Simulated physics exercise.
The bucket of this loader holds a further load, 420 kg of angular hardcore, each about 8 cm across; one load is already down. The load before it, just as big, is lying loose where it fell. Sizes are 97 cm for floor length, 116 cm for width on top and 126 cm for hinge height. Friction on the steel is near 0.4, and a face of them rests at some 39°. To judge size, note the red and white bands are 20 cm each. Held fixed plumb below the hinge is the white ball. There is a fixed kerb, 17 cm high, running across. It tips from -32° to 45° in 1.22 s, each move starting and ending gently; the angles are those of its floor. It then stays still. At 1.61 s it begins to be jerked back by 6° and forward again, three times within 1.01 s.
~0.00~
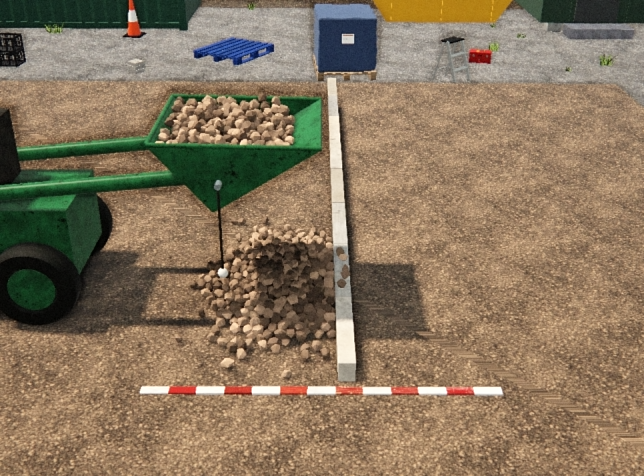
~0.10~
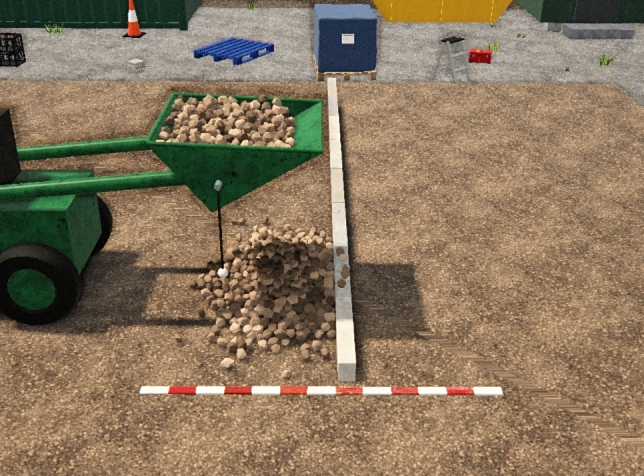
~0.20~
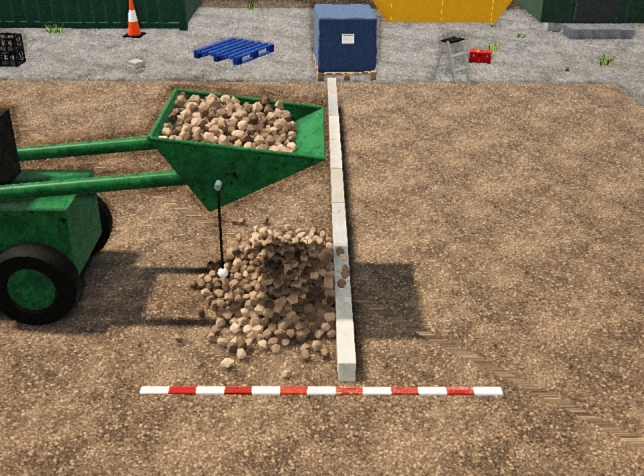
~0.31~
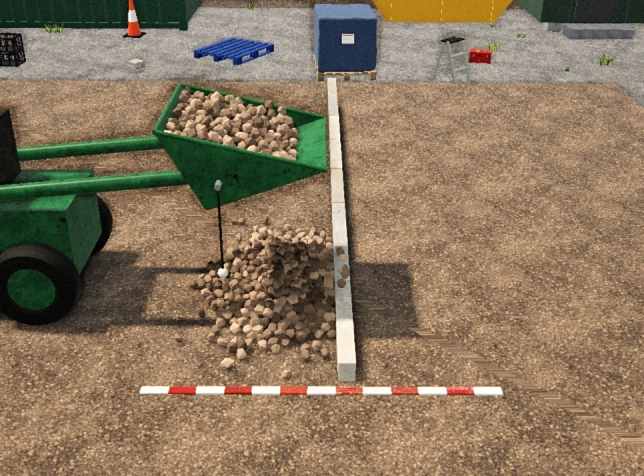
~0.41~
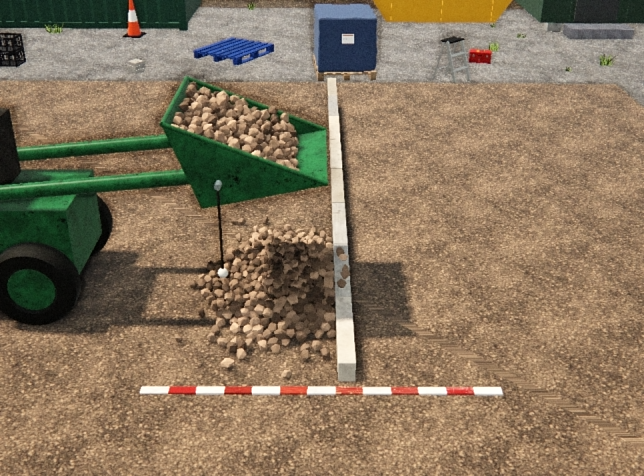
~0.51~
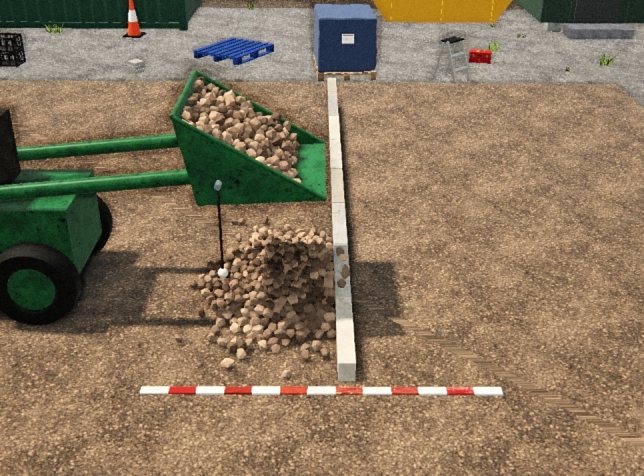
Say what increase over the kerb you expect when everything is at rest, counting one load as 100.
Some 43 per cent is added.
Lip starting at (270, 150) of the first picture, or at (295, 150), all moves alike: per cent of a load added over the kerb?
5 % and 20 %.
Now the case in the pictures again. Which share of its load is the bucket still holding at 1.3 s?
Some 55 percent, roughly.
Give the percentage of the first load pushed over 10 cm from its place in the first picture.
I'd put it at about 0 per cent.
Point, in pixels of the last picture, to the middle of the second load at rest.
I'd point to about (336, 273).
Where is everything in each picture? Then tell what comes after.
Lip at (322, 149), floor tilted -32°, highest stones at (217, 108). The earlier load is highest near (284, 258), 28 cm above ground level, 100 % on this side of the kerb, in the first picture.
The bucket is at -30°, its lip at (322, 152); the top of the load is at (207, 110); the stones move at 0.1 m/s on average, in the second picture.
The bucket is at -26°, its lip at (325, 159); the top of the load is at (198, 104); the stones move at 0.2 m/s on average, in the third picture.
The bucket is at -20°, its lip at (327, 170); the top of the load is at (194, 102); the stones move at 0.3 m/s on average, in the fourth picture.
Lip at (328, 184), floor tilted -12°, highest stones at (198, 98); the stones move at 0.4 m/s on average, in the fifth picture.
Lip at (326, 199), floor tilted -3°, highest stones at (203, 93); the stones move at 0.4 m/s on average, in the sixth picture.
After 0.9 s the floor is at 33°; in per cent of one load, 98 in the bucket, 102 on this side of the kerb; the foremost stones are at (339, 278).
After 1.3 s the floor is at 45°; in per cent of one load, 54 in the bucket, 146 on this side of the kerb; the foremost stones are at (345, 262).
After 3.1 s the floor is at 45°; in per cent of one load, 0 in the bucket, 157 on this side of the kerb, 43 over the kerb; the foremost stones are at (472, 290).
After 5.8 s the floor is at 45°; in per cent of one load, 0 in the bucket, 157 on this side of the kerb, 43 over the kerb; the foremost stones are at (472, 290). Net gain over the kerb, 43.
